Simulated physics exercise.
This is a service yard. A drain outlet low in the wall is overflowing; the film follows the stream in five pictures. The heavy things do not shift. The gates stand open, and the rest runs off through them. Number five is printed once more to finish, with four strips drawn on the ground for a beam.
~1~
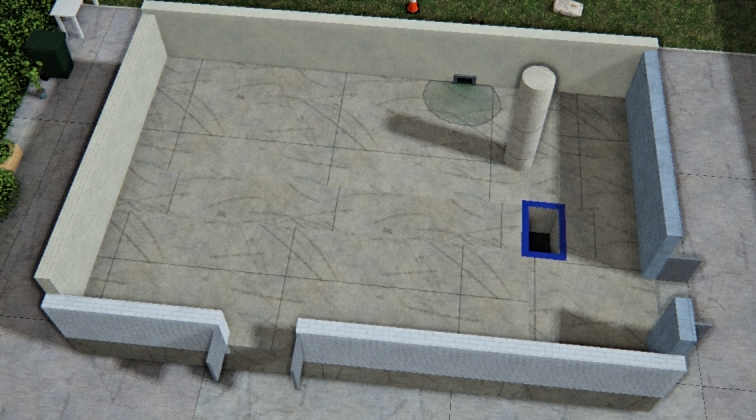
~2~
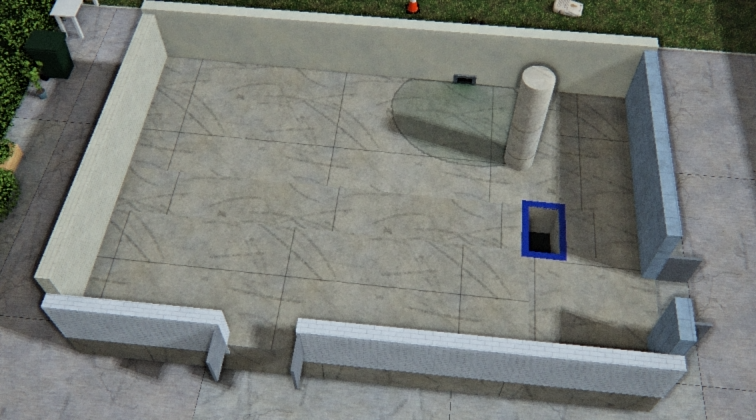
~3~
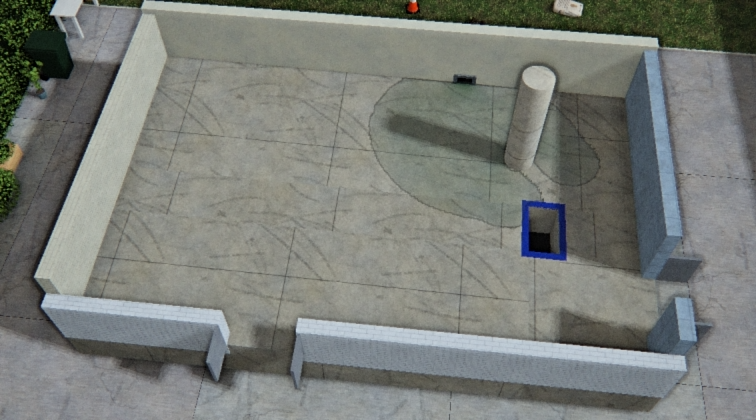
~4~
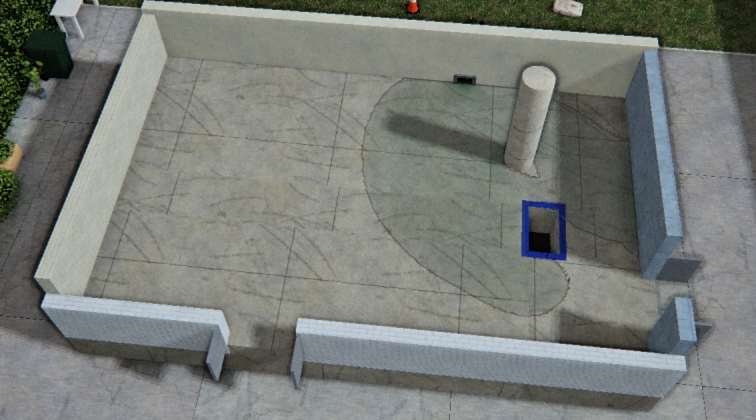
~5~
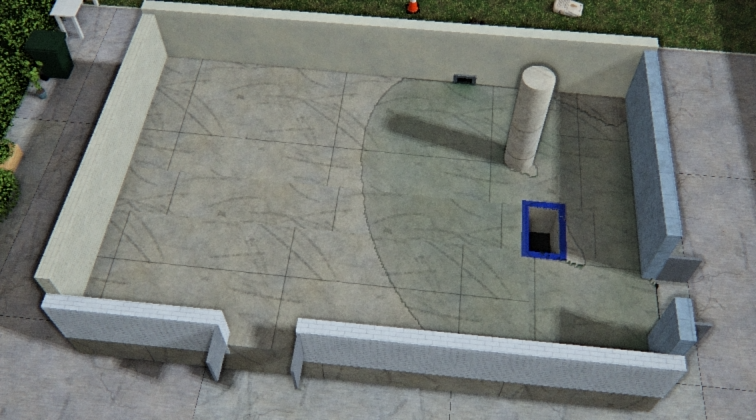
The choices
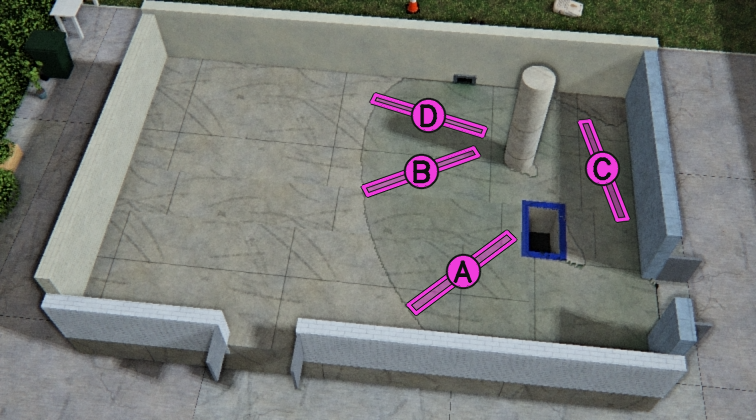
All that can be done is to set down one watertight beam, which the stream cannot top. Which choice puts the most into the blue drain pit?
Place A does it best.
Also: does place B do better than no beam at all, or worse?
Worse.
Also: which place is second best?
C.
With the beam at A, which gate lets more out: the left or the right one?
More leaves on the right.
In magenta, A from (412, 309) to (510, 235); B from (365, 191) to (476, 151); C from (584, 121) to (622, 219); D from (373, 98) to (483, 132).
With A, about 41 % of the stream goes into the blue drain pit, about 59 % out by the gates.
With B, about 18 % of the stream goes into the blue drain pit, about 82 % out by the gates.
With C, about 25 % of the stream goes into the blue drain pit, about 75 % out by the gates.
With D, about 16 % of the stream goes into the blue drain pit, about 83 % out by the gates.
